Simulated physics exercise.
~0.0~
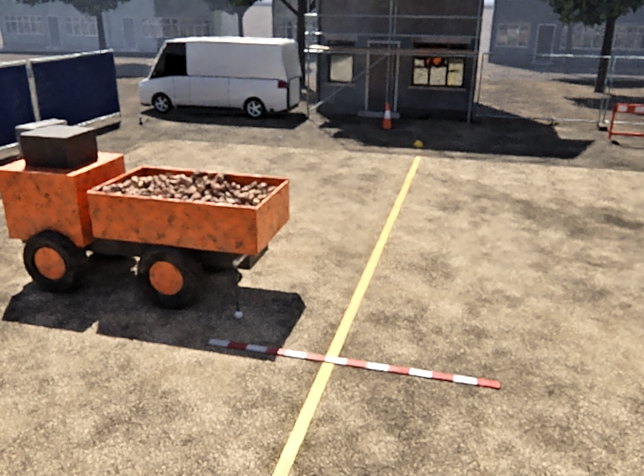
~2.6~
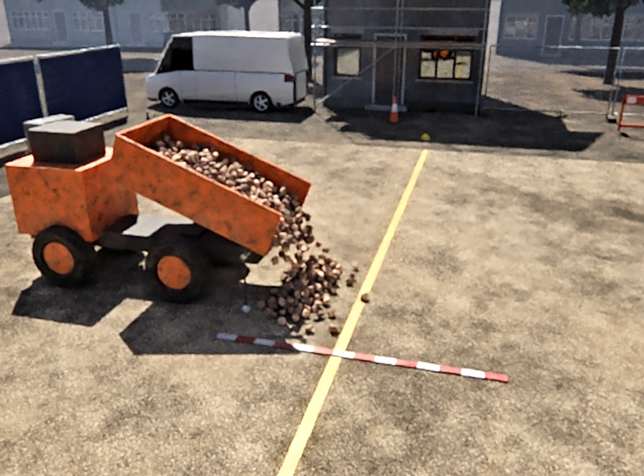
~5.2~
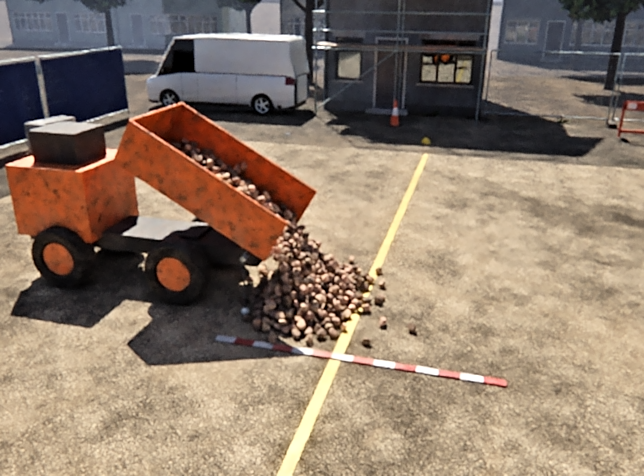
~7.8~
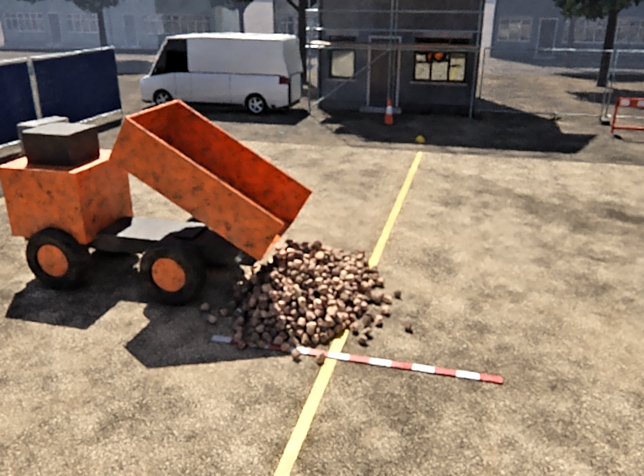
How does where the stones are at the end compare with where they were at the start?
At the start the stones were loaded in the orange truck's bed, but by the end they lay in a heap on the ground, lower and further right, behind the truck and up against the yellow line.
